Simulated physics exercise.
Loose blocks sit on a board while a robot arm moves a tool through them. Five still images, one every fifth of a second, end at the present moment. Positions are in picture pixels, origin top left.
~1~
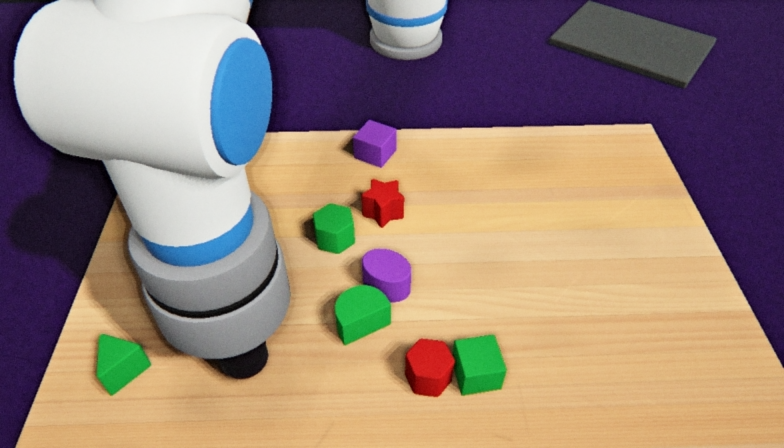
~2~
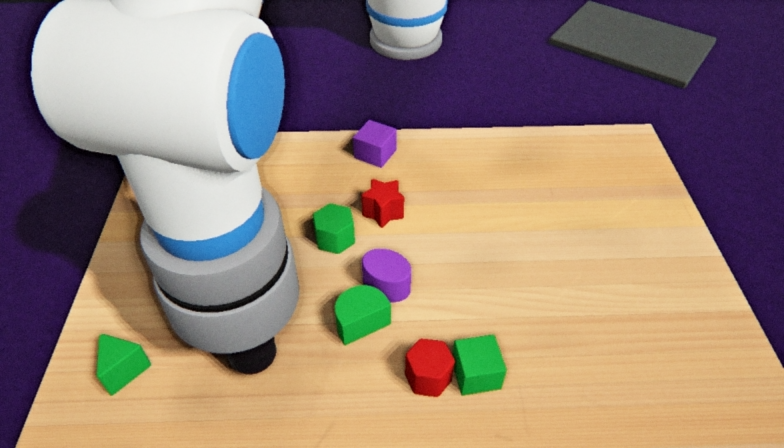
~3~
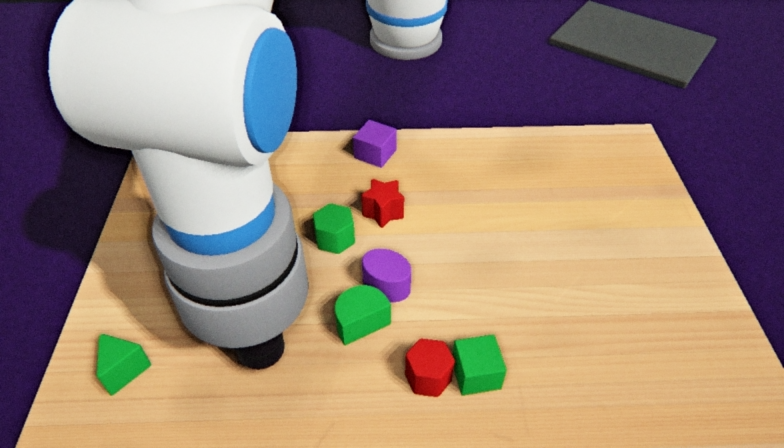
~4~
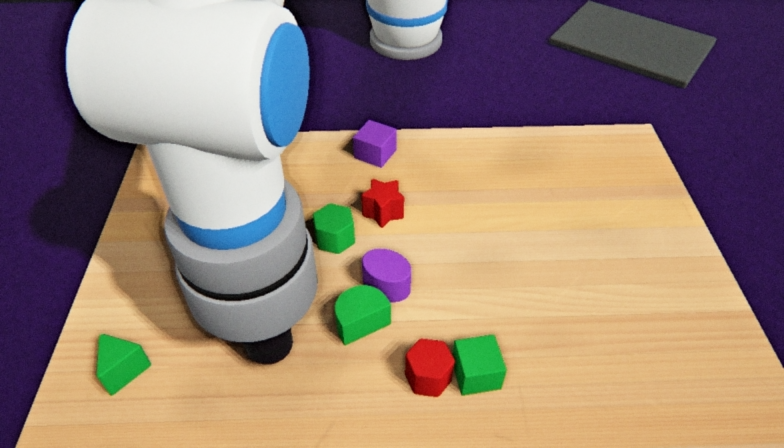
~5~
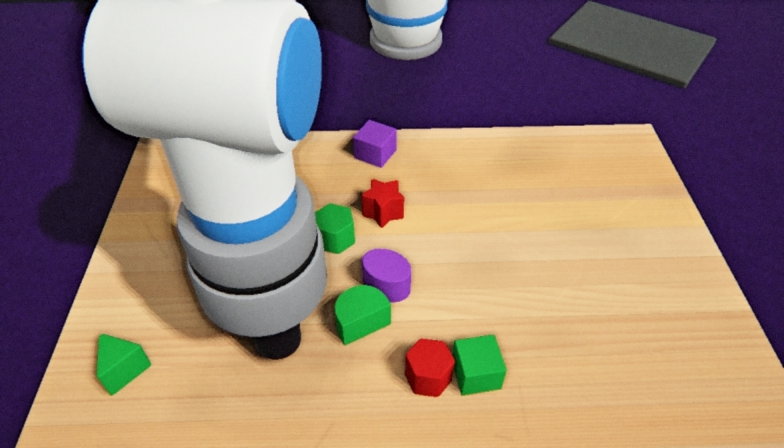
The clip opens on a white and gray robot arm with blue bands, its dark tool low at the left of a wooden board scattered with green, red and purple blocks. The arm shifts slightly right and a little upward, closer to the green D-shaped block, while the blocks stay still.
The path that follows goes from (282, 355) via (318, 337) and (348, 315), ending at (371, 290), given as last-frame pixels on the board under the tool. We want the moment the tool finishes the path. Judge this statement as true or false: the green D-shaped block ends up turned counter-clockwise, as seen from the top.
That is false.
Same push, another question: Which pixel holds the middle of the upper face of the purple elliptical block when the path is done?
It is at (407, 248).
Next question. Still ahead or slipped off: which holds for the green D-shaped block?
The green D-shaped block won't stay at the front of the tool.
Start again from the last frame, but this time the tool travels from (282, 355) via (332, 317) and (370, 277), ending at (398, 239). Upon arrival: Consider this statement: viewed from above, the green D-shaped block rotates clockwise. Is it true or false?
Verdict: True.
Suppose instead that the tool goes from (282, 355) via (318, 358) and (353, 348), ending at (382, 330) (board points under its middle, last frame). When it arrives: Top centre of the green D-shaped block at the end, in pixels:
Most likely (396, 272).
What follows on the original path. One third of the way, tool (317, 322); green D-shaped block (363, 301).
Two thirds of the way, tool (348, 299); green D-shaped block (395, 288), turned 20° clockwise; purple elliptical block (397, 255), turned 40° anticlockwise.
At the end, tool (370, 275); green hexagon not moved; green D-shaped block (414, 283), turned 50° clockwise; purple elliptical block (407, 248), turned 45° anticlockwise.
